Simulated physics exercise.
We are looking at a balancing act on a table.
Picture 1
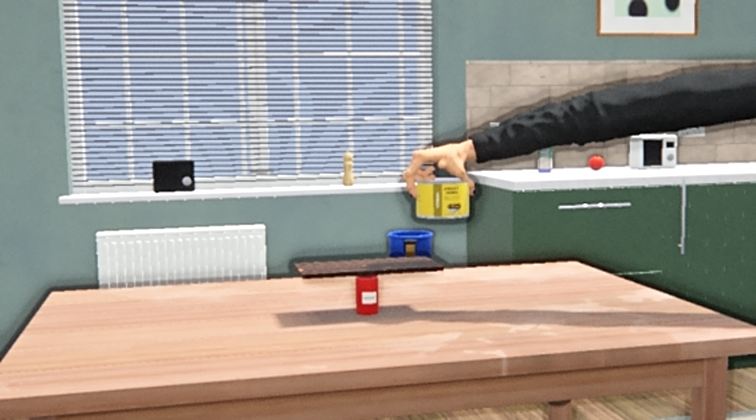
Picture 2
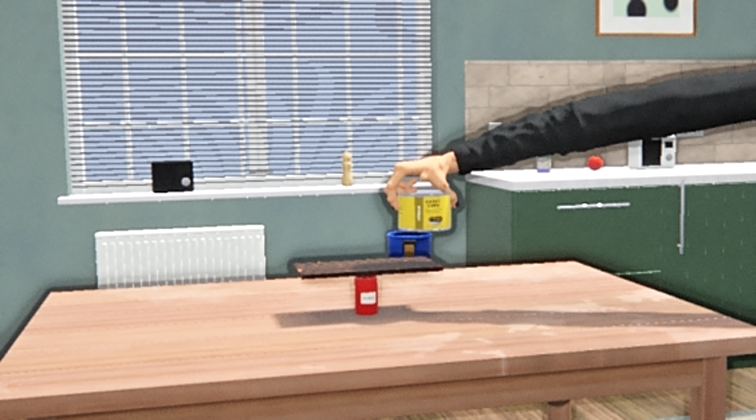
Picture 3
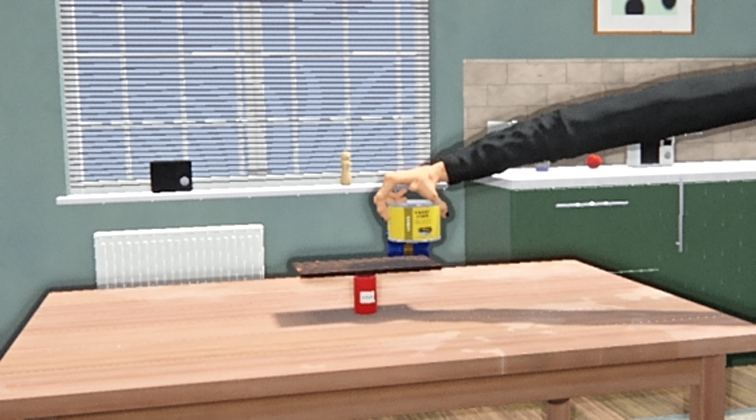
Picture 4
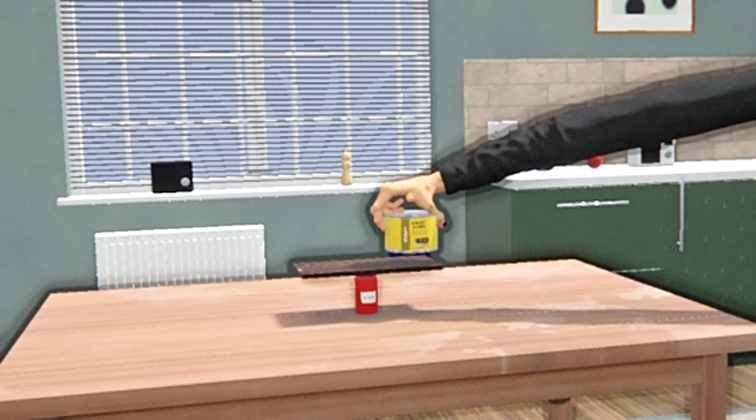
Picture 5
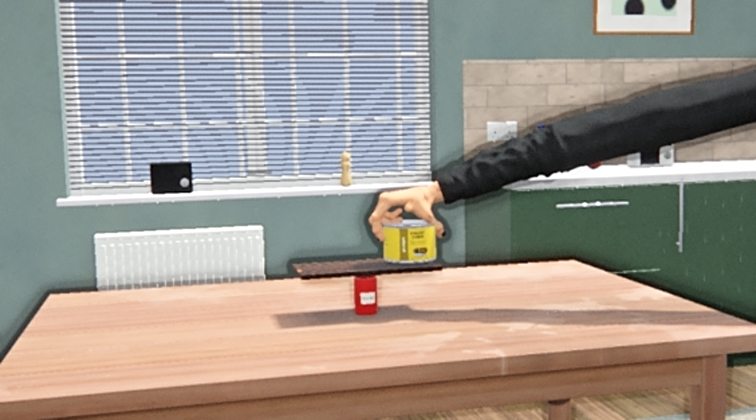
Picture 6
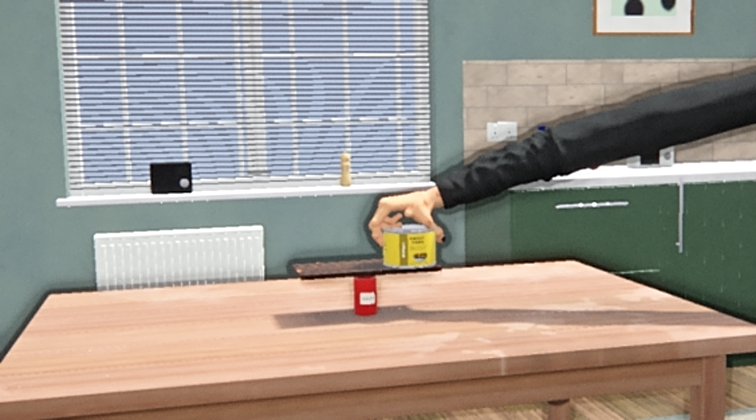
A hand lowers a yellow tub onto the right side of a dark board balanced on a red shaker.
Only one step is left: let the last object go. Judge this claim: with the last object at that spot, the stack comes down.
The claim is right.
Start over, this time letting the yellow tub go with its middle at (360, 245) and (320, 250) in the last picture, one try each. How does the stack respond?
First release - upright; second release - toppled.
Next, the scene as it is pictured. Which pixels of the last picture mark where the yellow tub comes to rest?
It finishes at about (487, 282).
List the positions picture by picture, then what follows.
The first picture shows on its way; yellow tub (442, 198); red shaker (367, 291).
The second picture shows on its way; yellow tub (424, 210); red shaker (366, 292).
The third picture shows on its way; yellow tub (414, 221); red shaker (365, 291).
The fourth picture shows on its way; yellow tub (411, 231); red shaker (366, 291).
The fifth picture shows on its way; yellow tub (410, 241); red shaker (366, 292).
The sixth picture shows set down, still held; yellow tub (409, 246); red shaker (365, 292).
Then, 0.50 s on from there, yellow tub now fallen; black board turned 42° from how it was put.
Then, 0.70 s on from there, black board turned 33° from how it was put.
Then, 0.90 s on from there, black board turned 26° from how it was put.
In the end, fallen, yellow tub and black board; red shaker unmoved. At the end, from the last picture's camera, yellow tub near (487, 282). The stack loses its balance.
